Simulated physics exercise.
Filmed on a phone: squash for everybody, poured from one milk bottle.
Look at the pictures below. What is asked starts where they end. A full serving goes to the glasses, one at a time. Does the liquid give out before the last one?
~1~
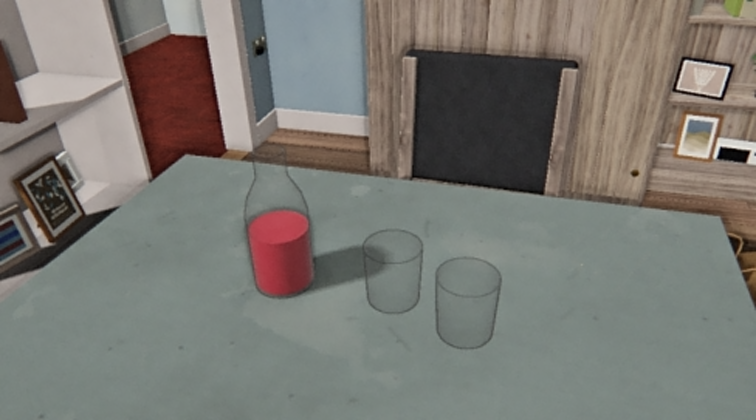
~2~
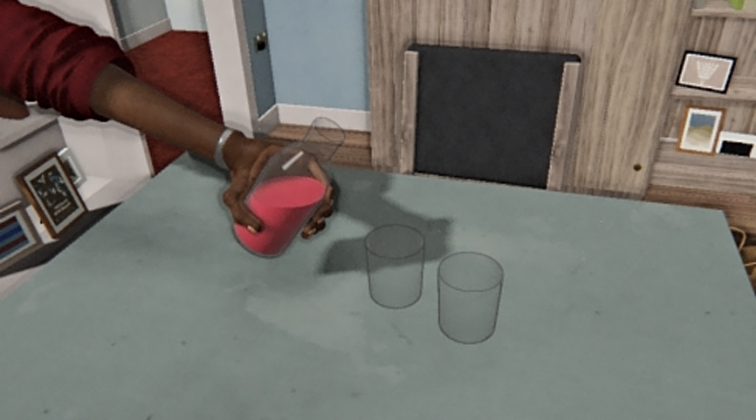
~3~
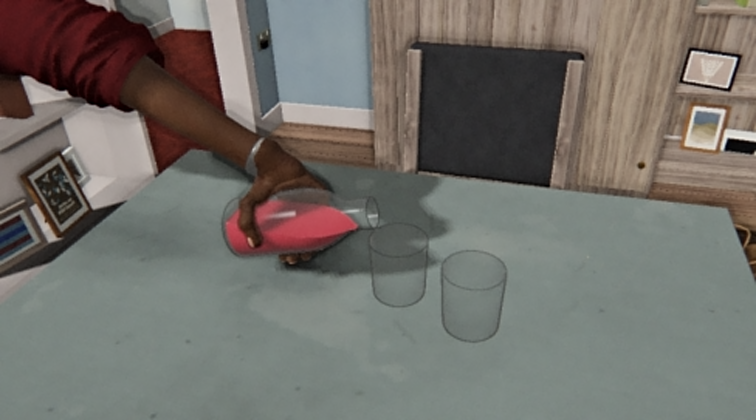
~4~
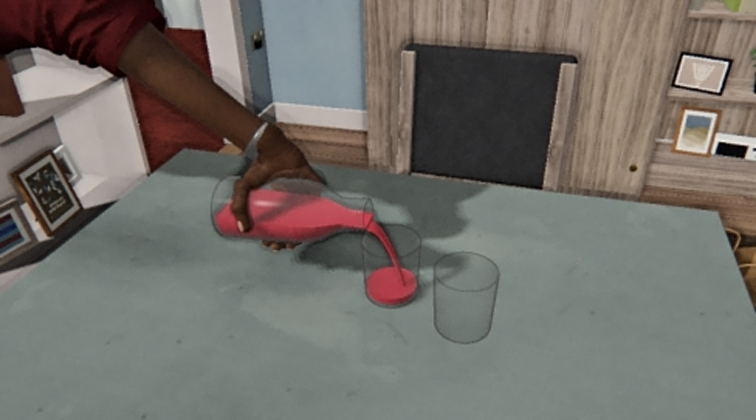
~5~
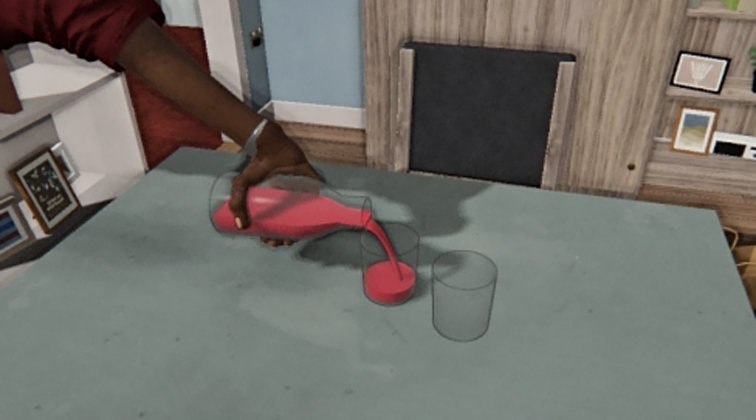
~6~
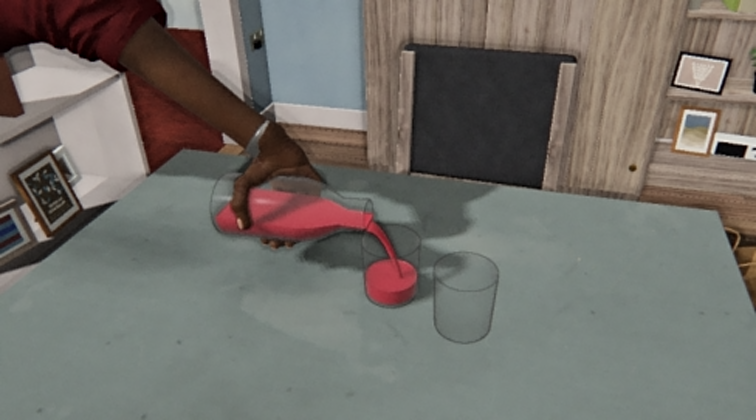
It runs out.
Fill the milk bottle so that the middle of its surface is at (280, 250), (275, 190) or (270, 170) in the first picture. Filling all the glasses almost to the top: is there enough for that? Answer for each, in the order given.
First start gives out early, second start lasts, third start lasts.
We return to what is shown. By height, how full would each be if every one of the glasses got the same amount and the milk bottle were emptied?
My figure is 70 %.
Next, the first is about half full.
After that, the first is done and the milk bottle has about a third of its load.
Finally, the milk bottle is empty with one filled and the next at about half of a serving.
